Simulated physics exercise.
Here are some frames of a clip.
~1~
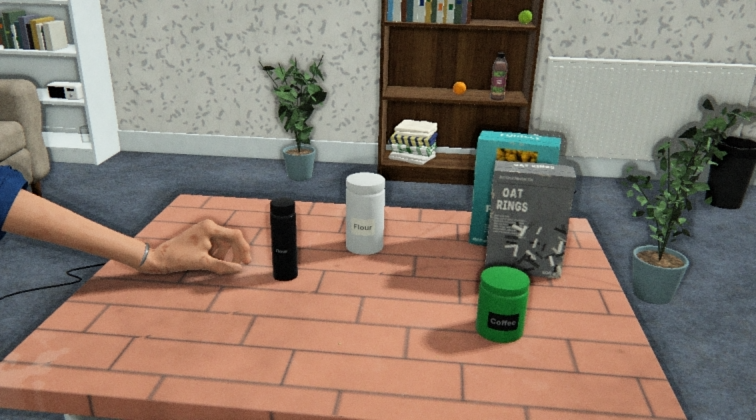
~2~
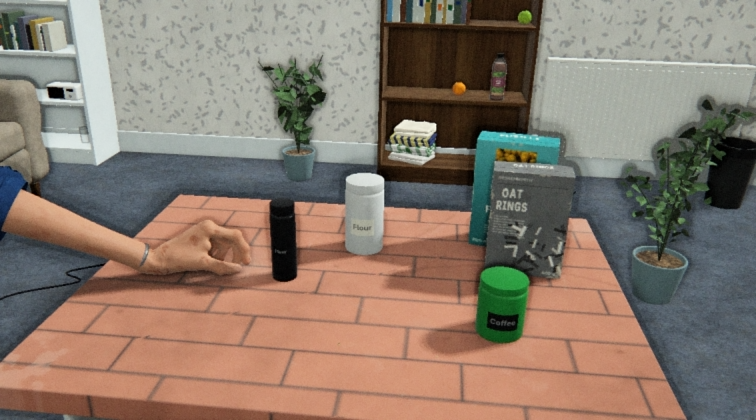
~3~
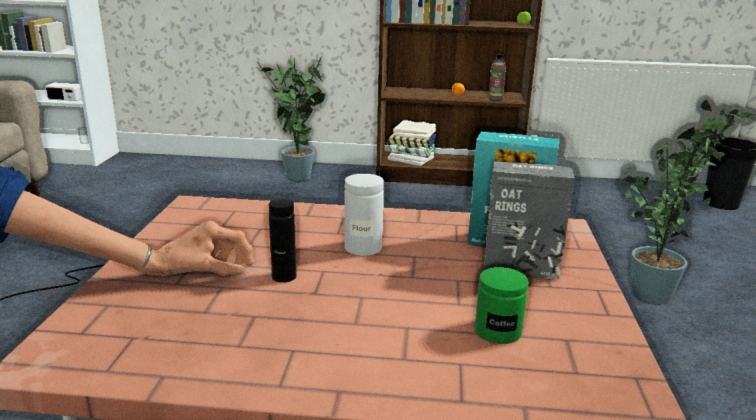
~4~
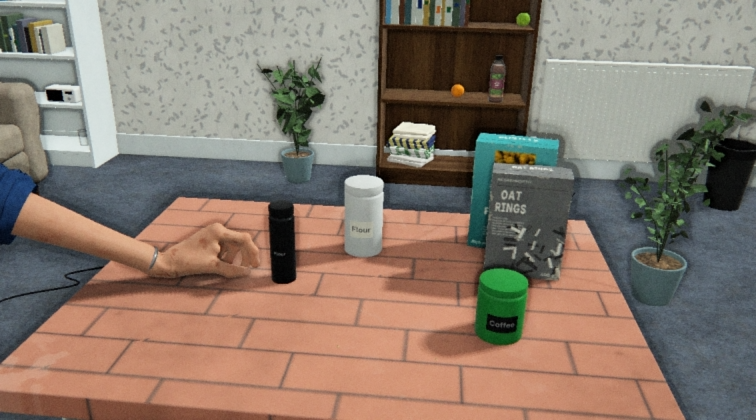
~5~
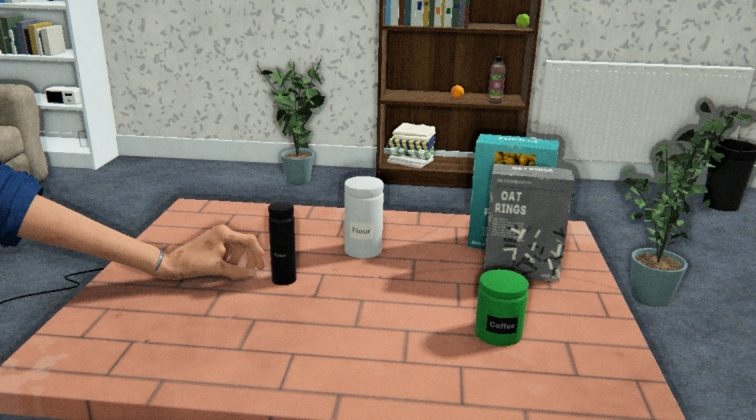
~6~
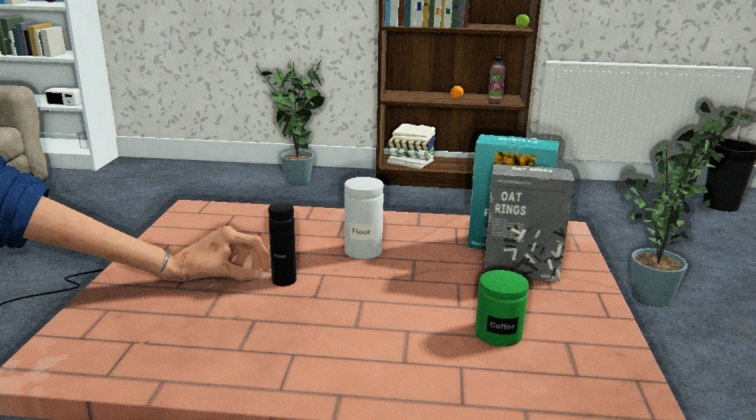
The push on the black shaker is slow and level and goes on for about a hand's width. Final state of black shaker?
It stays erect.
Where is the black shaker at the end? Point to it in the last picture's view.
Close to (356, 249) in the last picture.
Then, 0.50 s past the last view, black shaker displaced about its own width near (310, 246).
Then, 0.90 s past the last view, black shaker displaced well along near (337, 247).
Finally, moved from the start, black shaker. Final places as the last picture's camera would see them, black shaker near (356, 249).
